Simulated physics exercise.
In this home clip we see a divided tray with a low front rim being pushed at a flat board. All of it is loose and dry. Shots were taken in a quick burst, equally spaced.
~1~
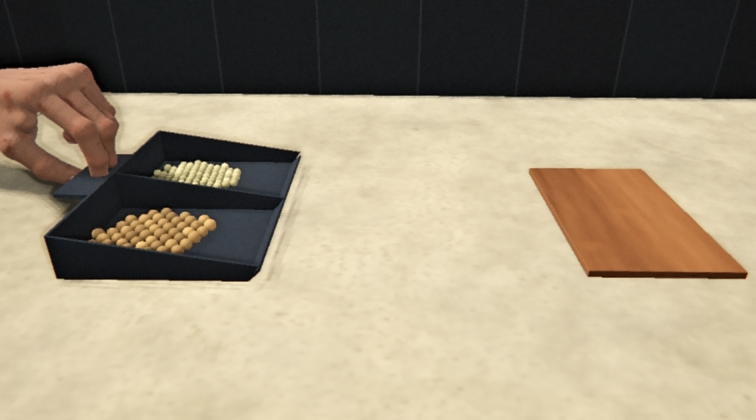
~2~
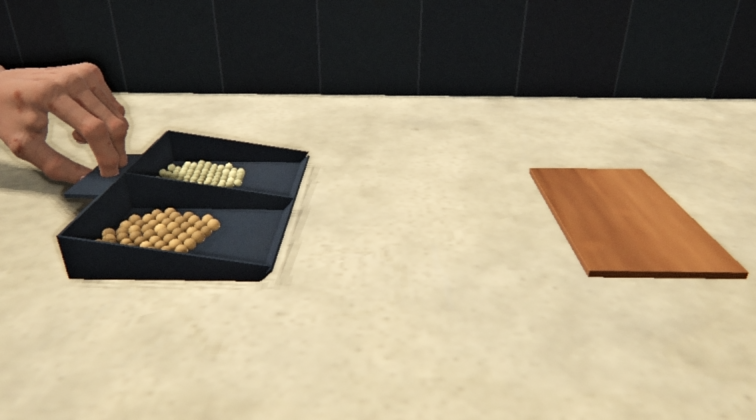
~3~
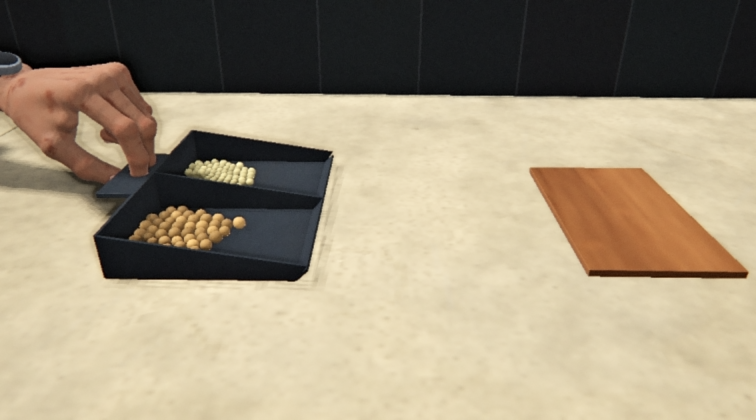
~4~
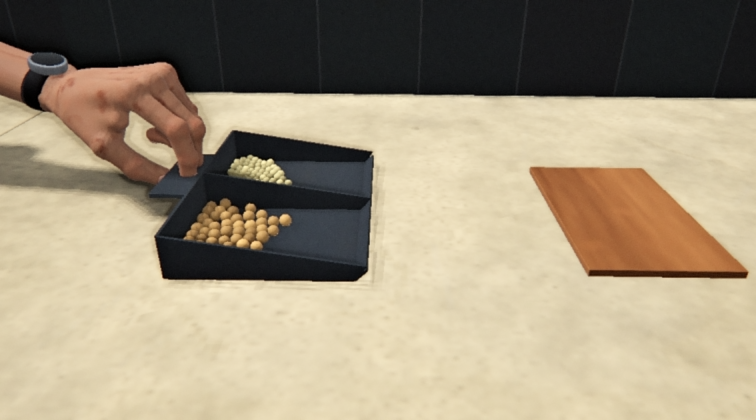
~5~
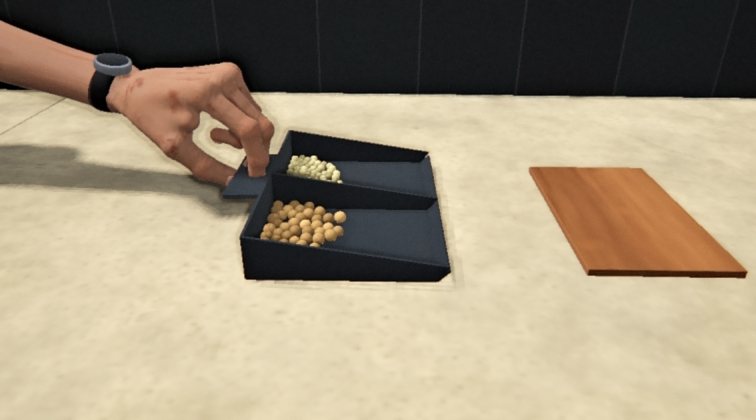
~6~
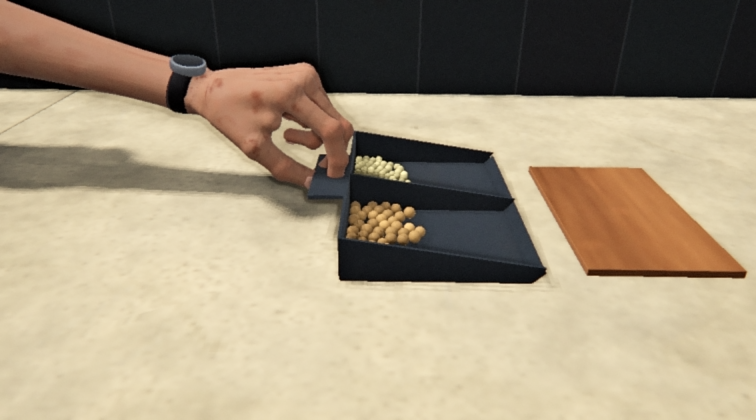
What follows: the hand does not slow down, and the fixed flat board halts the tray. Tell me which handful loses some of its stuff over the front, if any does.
Near handful: Loses some. Far handful: Loses some.
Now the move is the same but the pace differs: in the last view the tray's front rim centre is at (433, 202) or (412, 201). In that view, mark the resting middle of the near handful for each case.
The middle settles at (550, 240) the first time and at (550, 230) the second time.
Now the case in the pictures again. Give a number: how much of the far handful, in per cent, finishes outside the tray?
Estimated share: About 40 in a hundred.
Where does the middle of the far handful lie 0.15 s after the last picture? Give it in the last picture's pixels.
Roughly (531, 181).
Then, 0.02 s later than the last frame, tray still sliding, front rim near (535, 203); near handful all inside; far handful all inside.
Then, 0.15 s later than the last frame, tray stopped at the flat board; near handful roughly a third out of the tray; far handful roughly a quarter out of the tray.
Then, 0.36 s later than the last frame, tray stopped at the flat board; near handful roughly half out of the tray; far handful roughly a third out of the tray.
When it is over, tray stopped at the flat board; near handful roughly half out of the tray; far handful roughly a third out of the tray.
